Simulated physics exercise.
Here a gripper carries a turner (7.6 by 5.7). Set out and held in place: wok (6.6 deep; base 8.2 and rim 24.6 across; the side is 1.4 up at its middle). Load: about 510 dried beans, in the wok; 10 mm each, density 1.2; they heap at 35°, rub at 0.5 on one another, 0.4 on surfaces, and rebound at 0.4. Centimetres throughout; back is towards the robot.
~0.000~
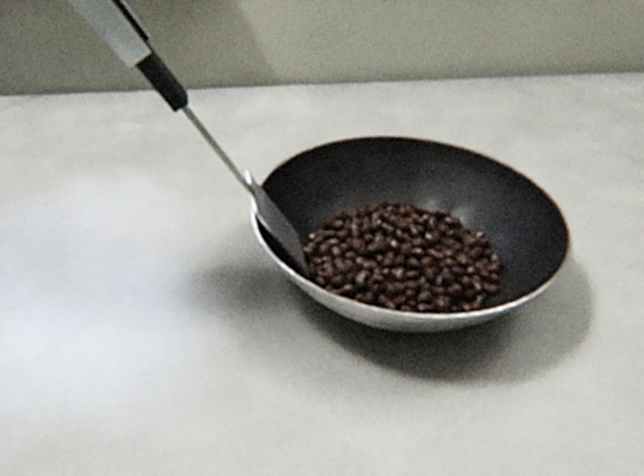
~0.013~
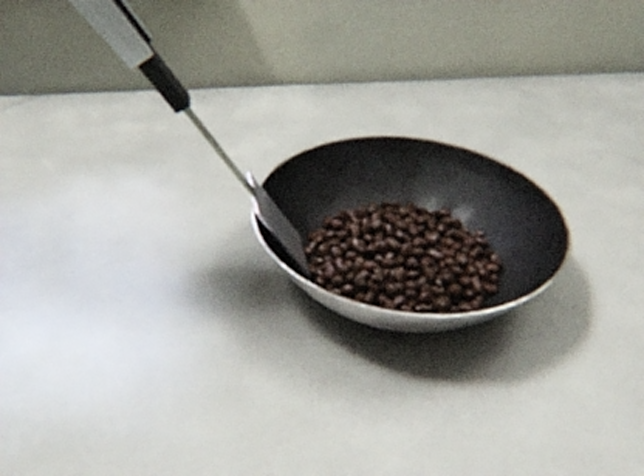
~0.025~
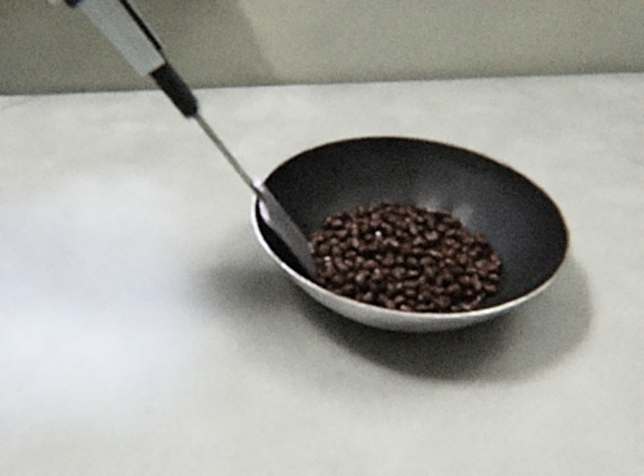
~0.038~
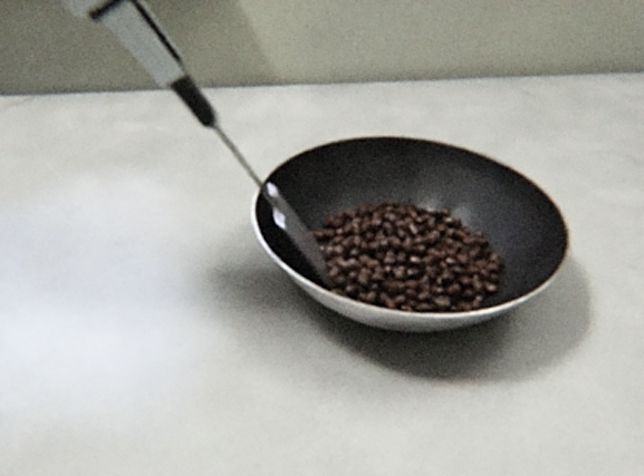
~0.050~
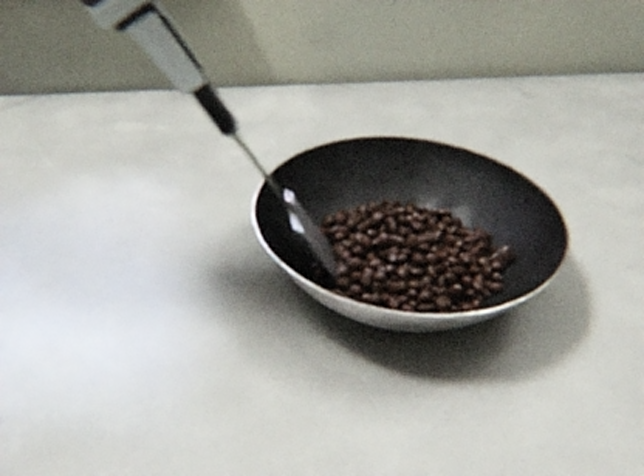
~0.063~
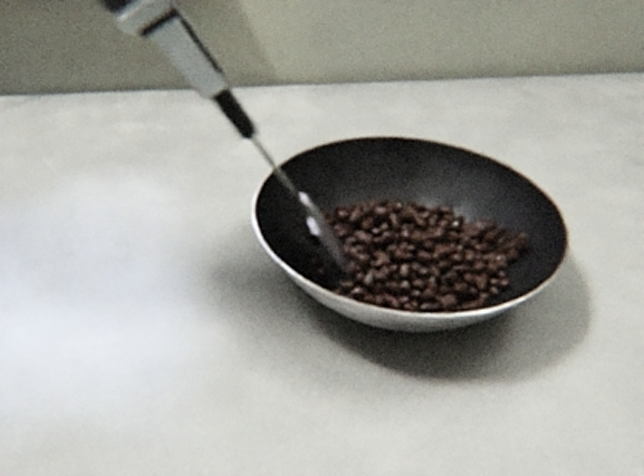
On a pale grey tabletop, a gripper sliding a turner rightward through a black wok, nudging heaped dark brown beans right.
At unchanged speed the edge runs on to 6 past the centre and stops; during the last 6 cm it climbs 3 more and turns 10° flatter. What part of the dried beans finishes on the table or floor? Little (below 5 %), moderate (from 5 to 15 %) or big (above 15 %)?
Share on the table or floor: Moderate (from 5 to 15 %).
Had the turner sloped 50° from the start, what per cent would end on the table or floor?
Then about 15 per cent.
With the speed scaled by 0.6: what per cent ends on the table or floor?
Some 0 per cent.
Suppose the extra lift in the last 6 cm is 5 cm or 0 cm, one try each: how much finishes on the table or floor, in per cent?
Some 10 and 10 per cent.
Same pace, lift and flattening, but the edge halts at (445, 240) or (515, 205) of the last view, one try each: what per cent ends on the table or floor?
Some 0 and 35 per cent.
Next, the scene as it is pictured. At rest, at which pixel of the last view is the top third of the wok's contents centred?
At about (489, 232).
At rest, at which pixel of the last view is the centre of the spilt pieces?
Around (615, 246).
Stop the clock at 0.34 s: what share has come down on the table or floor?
Roughly 6 per cent.
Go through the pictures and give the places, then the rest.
Turner top edge at (251, 191), sloping 58°; upper third of the load around (400, 253), from x 305 to 500, top at y 205; 513 in the wok, in the first picture.
Turner top edge at (252, 192), sloping 58°; upper third of the load around (400, 253), from x 305 to 500, top at y 205, in the second picture.
Turner top edge at (261, 197), sloping 58°; upper third of the load around (402, 253), from x 310 to 500, top at y 205, in the third picture.
Turner top edge at (276, 204), sloping 58°; upper third of the load around (402, 252), from x 315 to 500, top at y 205, in the fourth picture.
Turner top edge at (293, 210), sloping 58°; upper third of the load around (403, 251), from x 315 to 510, top at y 205, in the fifth picture.
Turner top edge at (309, 213), sloping 58°; upper third of the load around (412, 248), from x 315 to 520, top at y 205; 513 in the wok, in the sixth picture.
After 0.09 s, sloping 58°, highest piece 7 above the table; 513 in the wok.
After 0.12 s, sloping 54°, highest piece 10 above the table; 509 in the wok, 4 on the blade or in flight.
After 0.34 s, sloping 48°, highest piece 8 above the table; 467 in the wok, 33 on the table or floor, 13 on the blade or in flight.
After 1.39 s, sloping 48°, highest piece 6 above the table; 467 in the wok, 46 on the table or floor.
At rest, 467 in the wok, 46 on the table or floor. That is 9 % on the table or floor.
